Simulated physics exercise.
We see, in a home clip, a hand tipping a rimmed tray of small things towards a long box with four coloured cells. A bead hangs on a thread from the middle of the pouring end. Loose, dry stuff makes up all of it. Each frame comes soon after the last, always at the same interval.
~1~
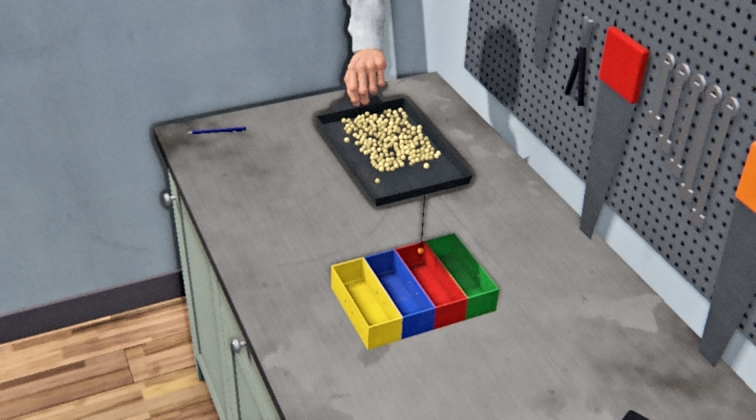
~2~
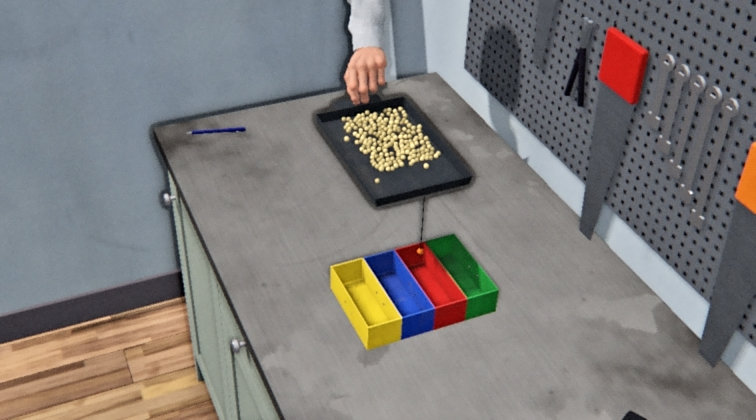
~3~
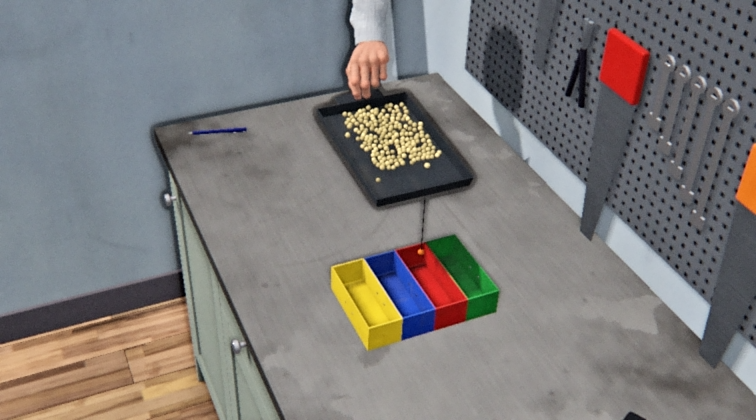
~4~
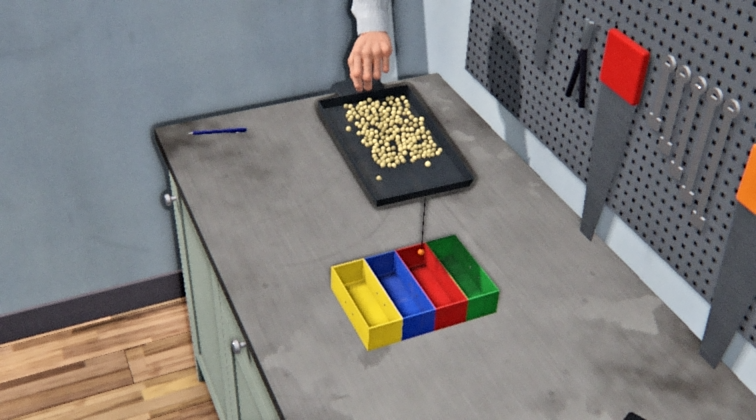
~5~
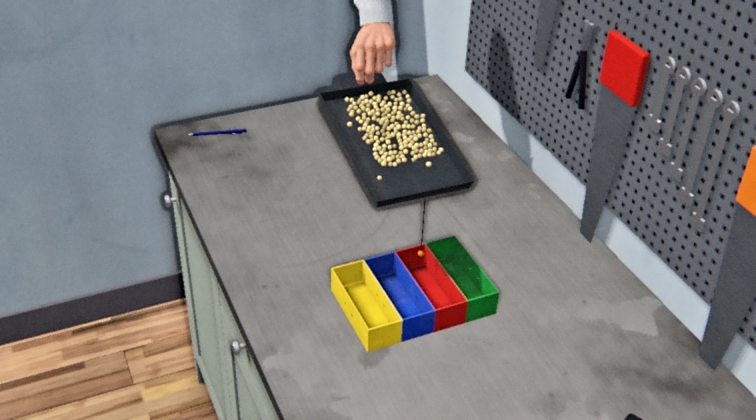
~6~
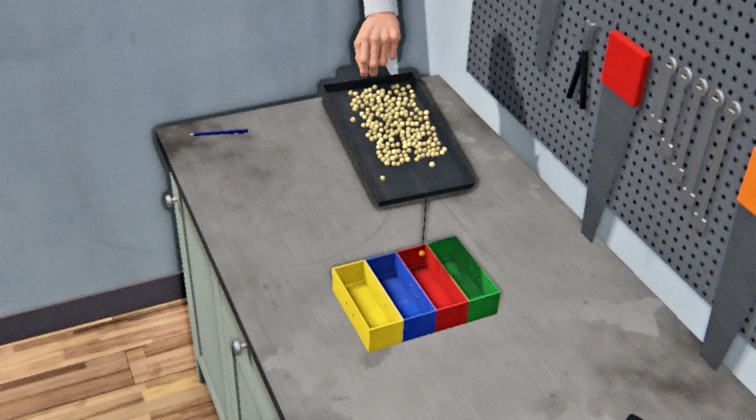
At first, a hand holds a dark rimmed tray of soya beans level above a grey worktop, near a long box with yellow, blue, red and green cells. The hand then slowly raises the tray's far end, tilting it slightly towards the box, while the beans stay mostly bunched together.
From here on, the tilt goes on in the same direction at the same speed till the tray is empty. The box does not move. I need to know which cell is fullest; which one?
That is the green cell.
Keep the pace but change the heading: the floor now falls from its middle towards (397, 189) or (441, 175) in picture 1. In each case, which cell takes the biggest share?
The blue cell, then the cell in green.
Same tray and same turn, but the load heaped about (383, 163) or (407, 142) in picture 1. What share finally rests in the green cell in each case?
It would be roughly 40 per cent for the first and roughly 50 per cent for the second.
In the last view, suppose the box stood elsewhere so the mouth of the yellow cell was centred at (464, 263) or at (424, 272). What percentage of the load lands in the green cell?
First 0 per cent, second 0 per cent.
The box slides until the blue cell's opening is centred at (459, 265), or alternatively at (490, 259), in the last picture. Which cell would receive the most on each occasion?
The blue one, then the cell in yellow.
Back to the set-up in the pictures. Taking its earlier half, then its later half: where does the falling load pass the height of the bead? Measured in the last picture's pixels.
It goes through near (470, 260) first, then near (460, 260).
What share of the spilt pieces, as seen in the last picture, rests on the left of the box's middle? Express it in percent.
About 0 per cent.
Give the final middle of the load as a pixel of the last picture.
Roughly at (467, 295), give or take.
Soon after the last picture, tray tipped steeply; most on the tray; a small part in the green cell; a stray few in the red cell; a small part falling or outside the box.
A little later, tray tipped right over; about a third on the tray; about a quarter in the green cell; a small part in the red cell; about a third falling or outside the box.
Later still, tray tipped past a quarter turn; about half in the green cell; about a quarter in the red cell; a stray few in the blue cell; about a quarter falling or outside the box.
At rest, tray tipped past a quarter turn; about half in the green cell; about a quarter in the red cell; a stray few in the blue cell; none in the yellow cell; about a quarter outside the box.
